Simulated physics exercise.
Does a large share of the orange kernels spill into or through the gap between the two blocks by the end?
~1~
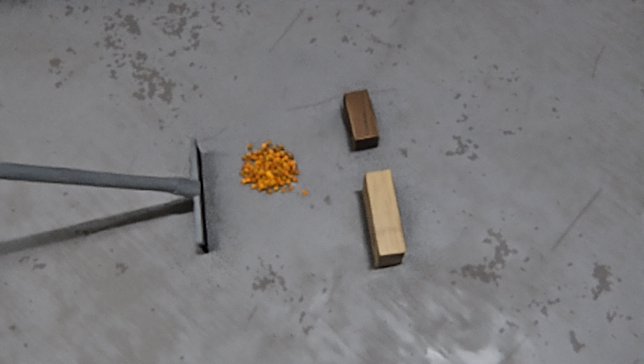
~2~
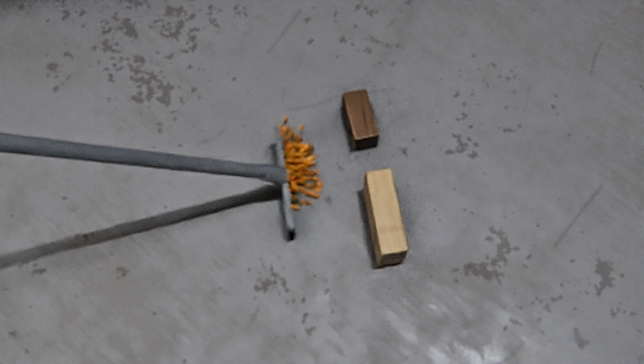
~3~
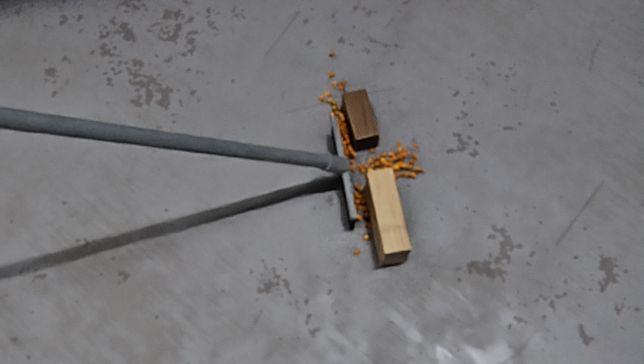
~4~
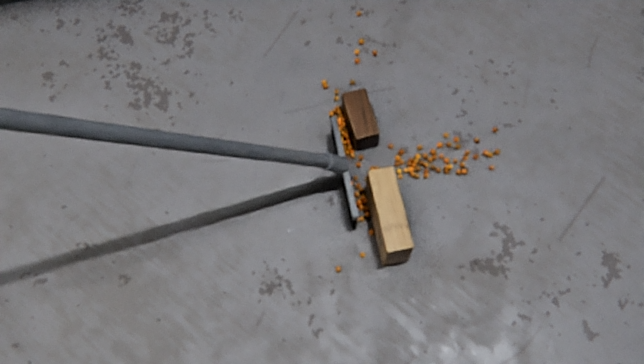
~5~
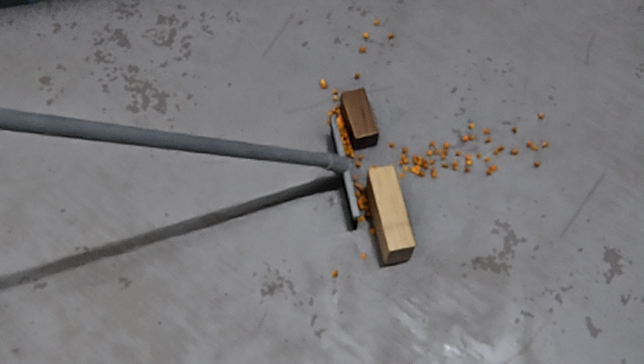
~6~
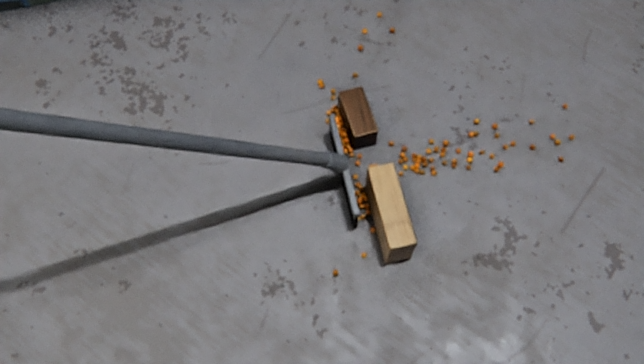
Yes, a large share of the kernels ends up in the gap or scattered on the floor to the right of it, though many others stay held up in front of the blocks.
